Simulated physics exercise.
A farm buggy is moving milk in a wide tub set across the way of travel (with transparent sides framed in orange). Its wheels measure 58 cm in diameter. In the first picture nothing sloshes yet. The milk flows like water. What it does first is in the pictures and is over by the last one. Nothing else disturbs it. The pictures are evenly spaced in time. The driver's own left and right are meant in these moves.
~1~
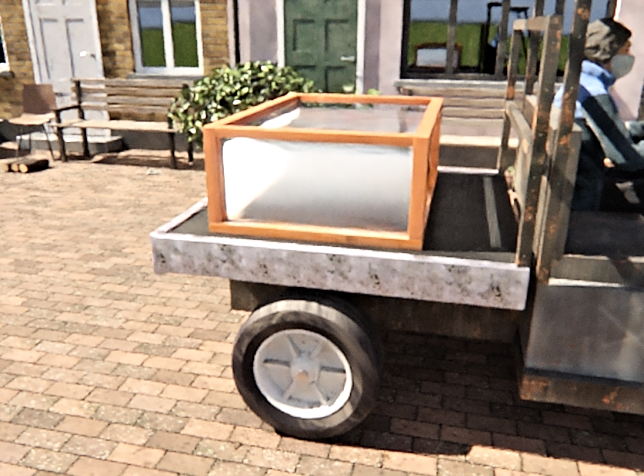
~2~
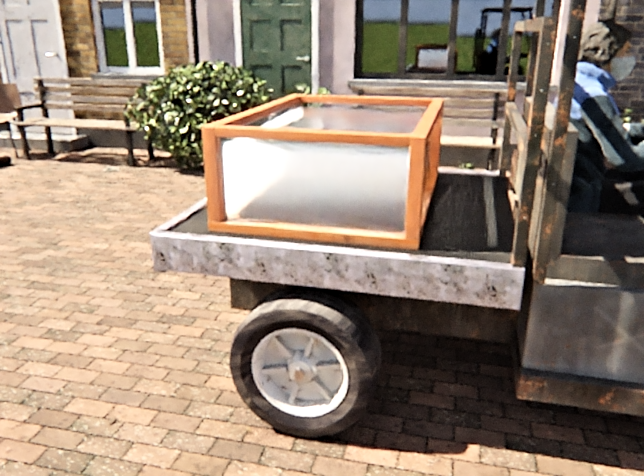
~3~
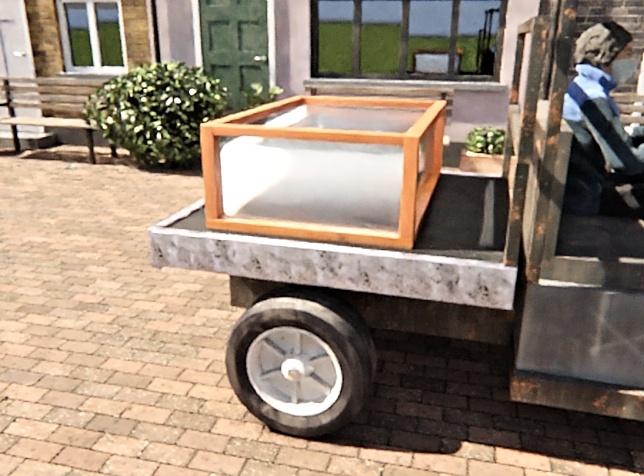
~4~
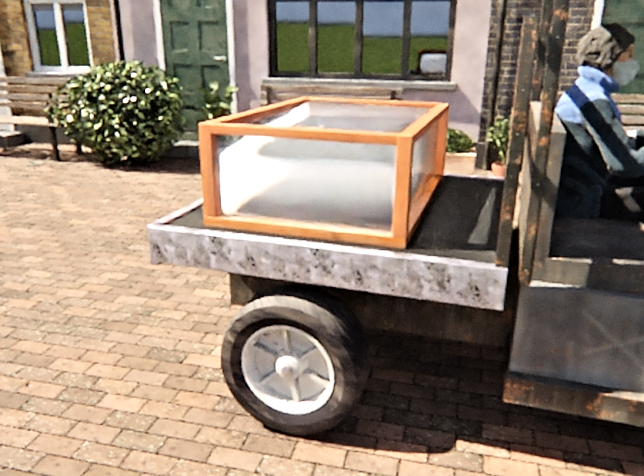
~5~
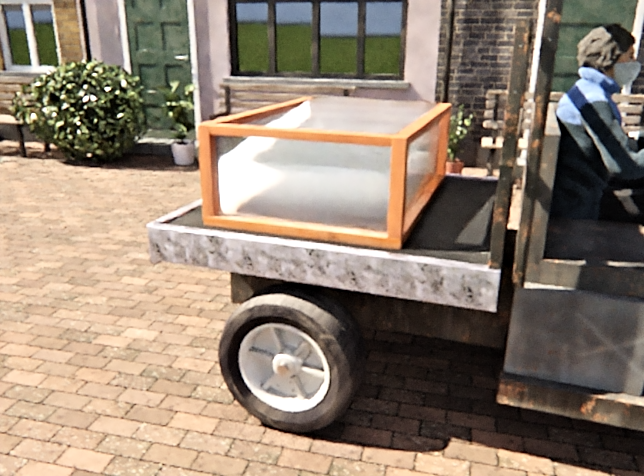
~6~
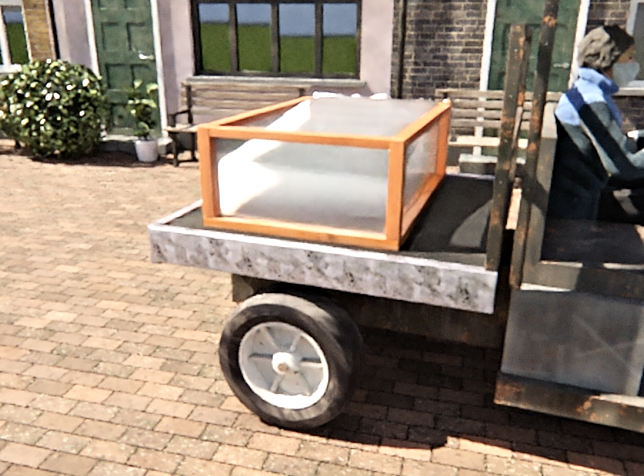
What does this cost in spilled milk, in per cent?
Some 2 per cent goes overboard.
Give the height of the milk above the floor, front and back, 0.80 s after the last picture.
Front 28 cm, back 30 cm.
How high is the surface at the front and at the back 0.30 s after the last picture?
Front 30 cm, back 30 cm.
Another 0.30 s on from the last picture, the surface is 30 cm up at the front and 30 cm at the back; nothing has left.
Another 0.80 s on from the last picture, the surface is 28 cm up at the front and 30 cm at the back; 1 per cent is out, mostly over the far side, some over the front.
Another 1.30 s on from the last picture, the surface is 32 cm up at the front and 30 cm at the back; 1 per cent is out, over the far side and the near side.
Another 2.99 s on from the last picture, 2 per cent is out, over the far side and the near side, 5 of 220 litres.
